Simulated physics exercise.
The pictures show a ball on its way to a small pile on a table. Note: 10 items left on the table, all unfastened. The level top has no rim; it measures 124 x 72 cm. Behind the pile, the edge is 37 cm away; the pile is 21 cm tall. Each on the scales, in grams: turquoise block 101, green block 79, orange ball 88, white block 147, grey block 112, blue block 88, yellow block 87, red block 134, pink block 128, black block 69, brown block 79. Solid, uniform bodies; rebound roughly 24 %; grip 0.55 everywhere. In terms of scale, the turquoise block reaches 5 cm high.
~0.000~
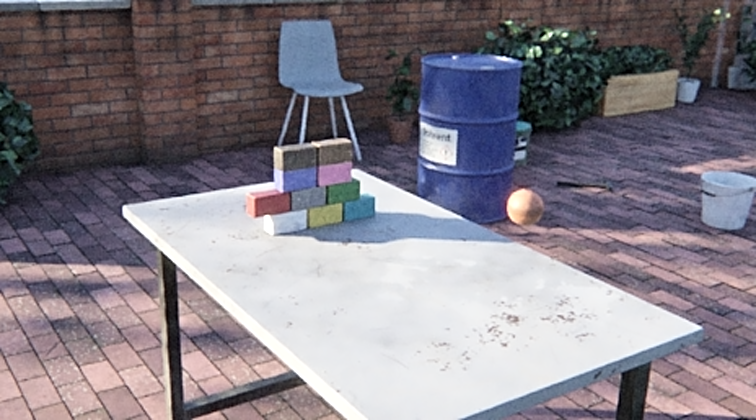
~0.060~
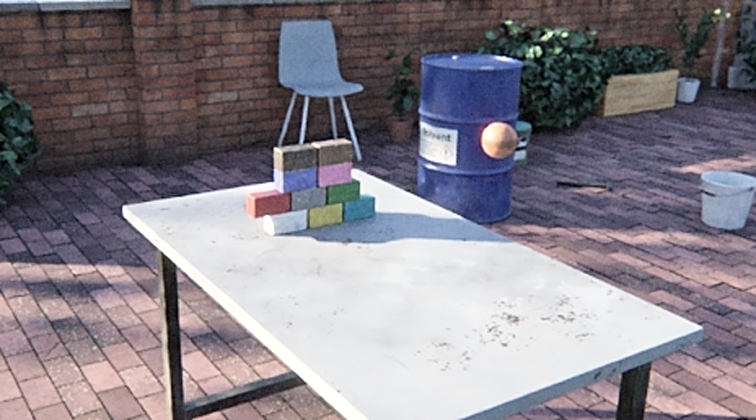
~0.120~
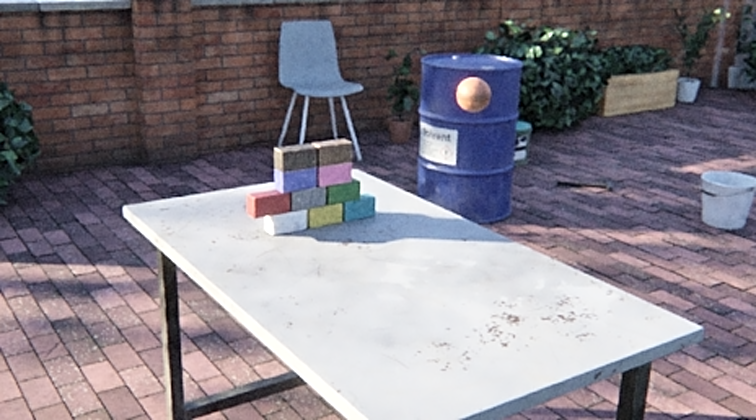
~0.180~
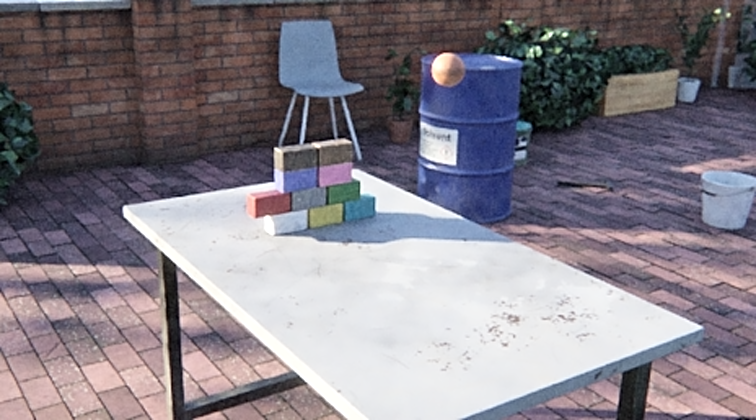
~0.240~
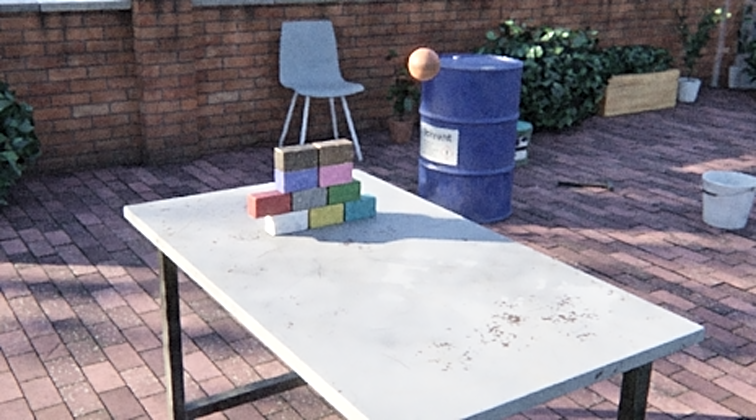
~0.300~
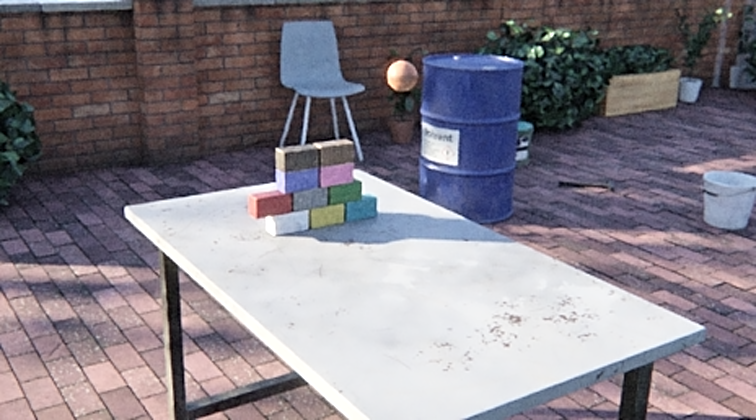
On a brick-paved patio, an orange ball rises in front of a blue barrel, moving leftward past its upper edge, then begins descending near a grey chair, while a stack of coloured blocks stays still on a pale table.
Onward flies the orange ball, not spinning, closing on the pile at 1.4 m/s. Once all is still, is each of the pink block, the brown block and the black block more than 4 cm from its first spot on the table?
The pink block: Yes; the brown block: Yes; the black block: No.
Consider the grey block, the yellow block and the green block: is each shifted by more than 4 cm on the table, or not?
First, the grey block stays in its position; second, the yellow block stays in its position; third, the green block is moved away.
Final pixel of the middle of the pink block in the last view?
At roughly (272, 203).
After 0.60 s, orange ball near (365, 212); brown block 47° off upright near (309, 156); pink block 22° off upright near (326, 169); green block 22° off upright.
After 0.80 s, orange ball near (370, 215); pink block on its side near (296, 195); brown block on its side near (273, 179); green block on its side.
In the end (1.7 s), toppled on the table, turquoise block, green block, pink block and brown block; the other 6 under 4 cm from the start. At the end, from the last picture's camera, pink block near (271, 203), brown block near (254, 188).
